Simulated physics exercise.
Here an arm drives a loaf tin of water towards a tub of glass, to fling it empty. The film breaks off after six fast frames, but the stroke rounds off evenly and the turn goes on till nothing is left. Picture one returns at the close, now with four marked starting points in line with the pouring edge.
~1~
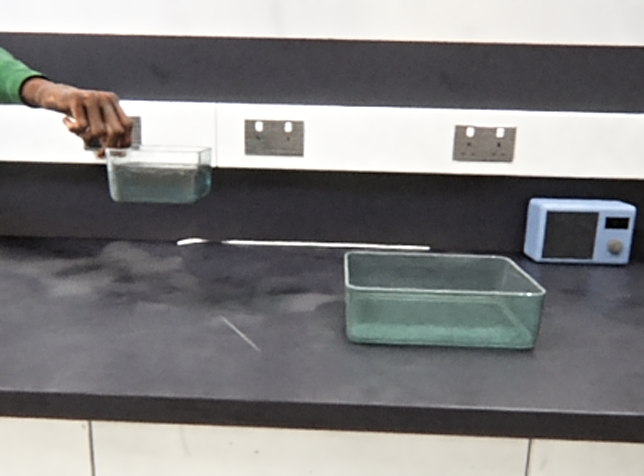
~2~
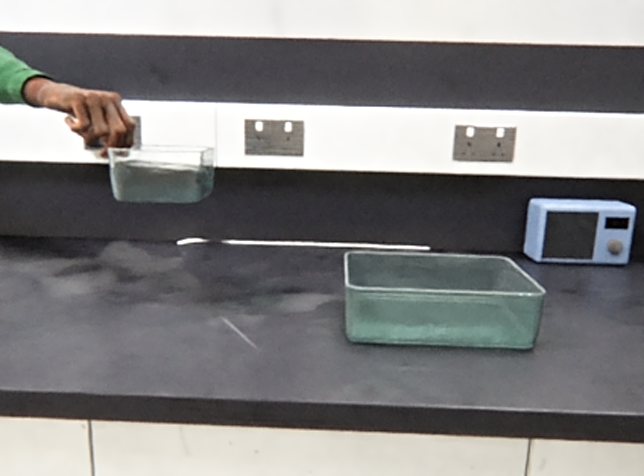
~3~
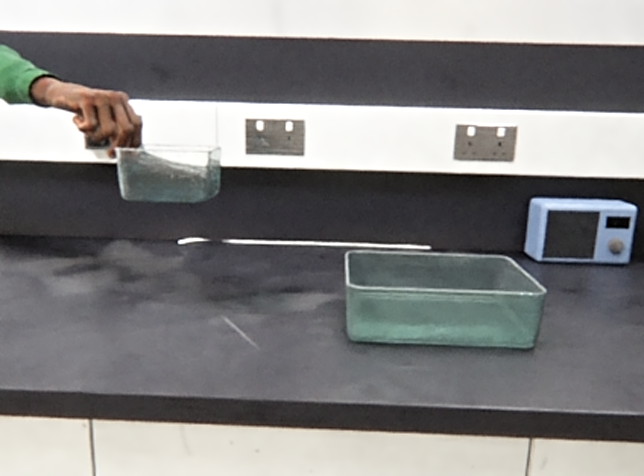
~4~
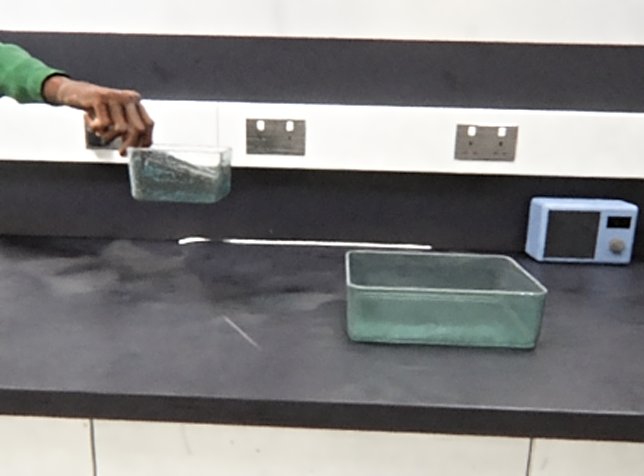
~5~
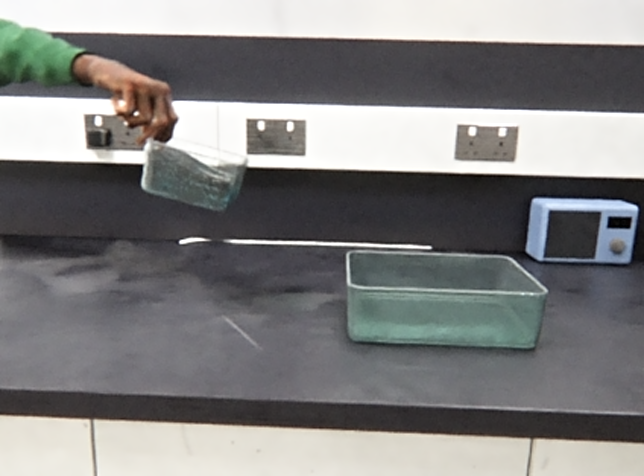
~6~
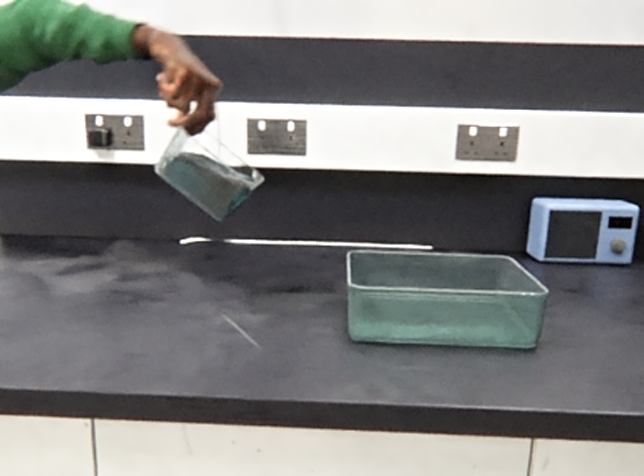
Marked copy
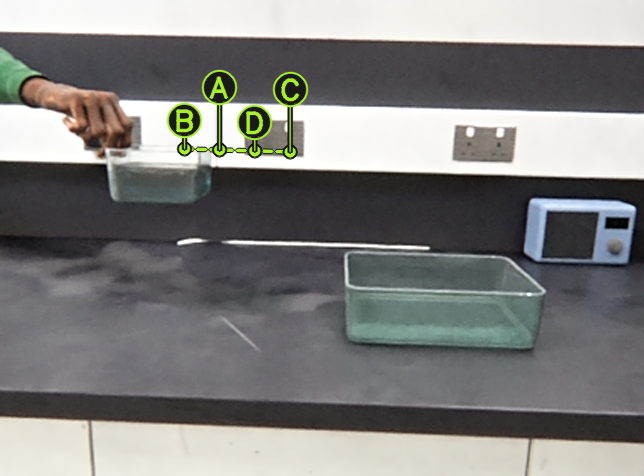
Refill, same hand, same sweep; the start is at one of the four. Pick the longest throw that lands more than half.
D is the one.
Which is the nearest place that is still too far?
Here it is place A.
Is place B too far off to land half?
Yes.
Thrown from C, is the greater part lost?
No.
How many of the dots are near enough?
Two of them.
On the marked copy, A at (219, 149); B at (184, 148); C at (290, 151); D at (254, 150).
Choosing A, about 10 % lands in the tub, 87 % falls short and 3 % goes beside or beyond.
Choosing B, about 0 % lands in the tub, 100 % falls short.
Choosing C, about 88 % lands in the tub, 2 % falls short and 10 % goes beside or beyond.
Choosing D, about 79 % lands in the tub, 11 % falls short and 10 % goes beside or beyond.
